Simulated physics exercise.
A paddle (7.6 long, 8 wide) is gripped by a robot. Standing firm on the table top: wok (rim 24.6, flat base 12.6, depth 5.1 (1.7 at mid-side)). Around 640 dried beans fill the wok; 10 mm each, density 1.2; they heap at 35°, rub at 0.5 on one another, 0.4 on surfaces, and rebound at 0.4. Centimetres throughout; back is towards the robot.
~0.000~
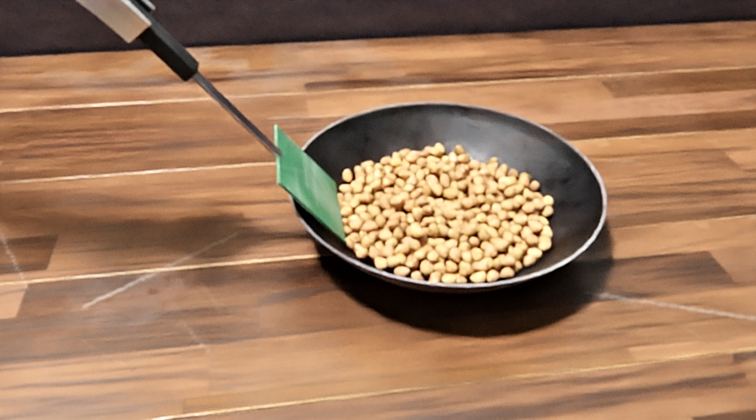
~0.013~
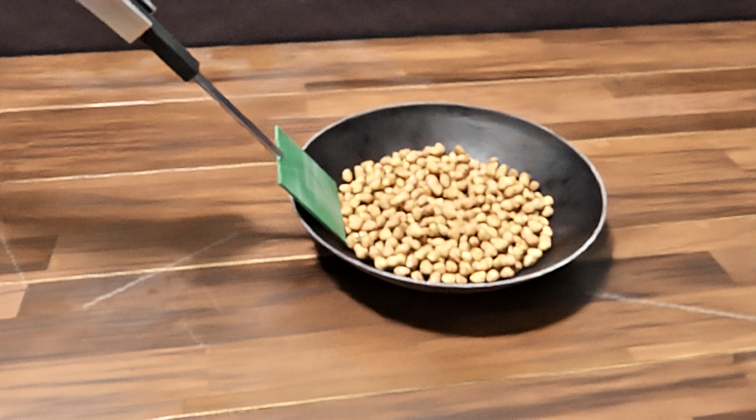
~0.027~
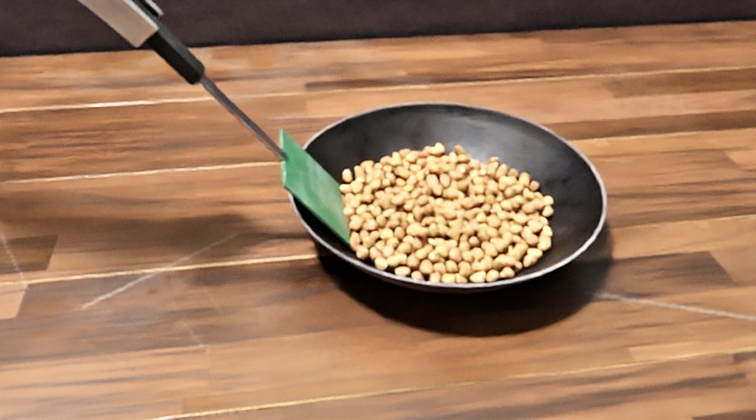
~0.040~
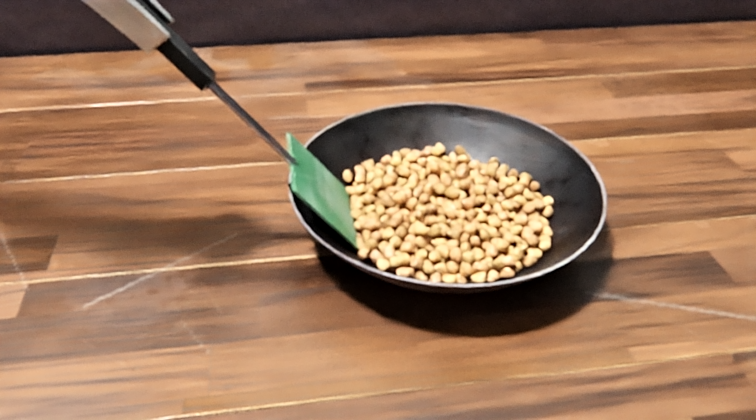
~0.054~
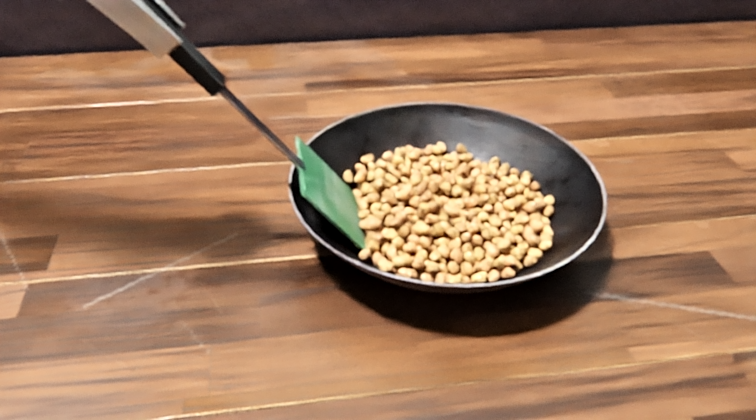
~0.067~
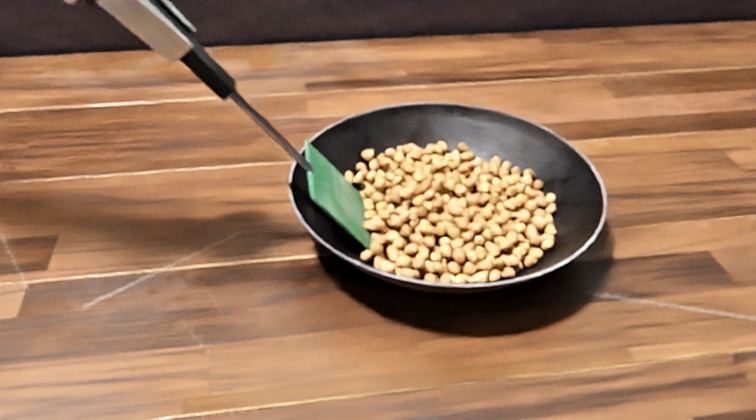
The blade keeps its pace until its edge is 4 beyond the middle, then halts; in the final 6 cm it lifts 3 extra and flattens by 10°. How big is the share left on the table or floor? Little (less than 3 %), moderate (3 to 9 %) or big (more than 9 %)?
A little share, less than 3 %, ends on the table or floor.
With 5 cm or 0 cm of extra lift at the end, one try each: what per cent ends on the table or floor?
Some 0 and 5 per cent.
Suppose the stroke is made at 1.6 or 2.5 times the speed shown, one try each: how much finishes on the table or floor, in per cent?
Some 0 and 10 per cent.
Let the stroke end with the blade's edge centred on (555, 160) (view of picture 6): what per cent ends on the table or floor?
Some 35 per cent.
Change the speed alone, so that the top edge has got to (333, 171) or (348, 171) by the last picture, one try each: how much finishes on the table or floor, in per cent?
Some 5 and 10 per cent.
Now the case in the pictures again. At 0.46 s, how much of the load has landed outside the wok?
Roughly 0 per cent.
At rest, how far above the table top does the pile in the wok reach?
Roughly 6.0 cm.
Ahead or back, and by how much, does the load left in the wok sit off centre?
Some 4.0 cm ahead.
By 0.14 s, sloping 53°, highest piece 5 above the table; 645 in the wok.
By 0.22 s, sloping 48°, highest piece 6 above the table; 645 in the wok.
By 0.46 s, sloping 43°, highest piece 6 above the table; 643 in the wok, 2 on the table or floor.
By 1.51 s, sloping 43°, highest piece 6 above the table; 643 in the wok, 2 on the table or floor.
Final count, 643 in the wok, 2 on the table or floor. That is 0 % on the table or floor.
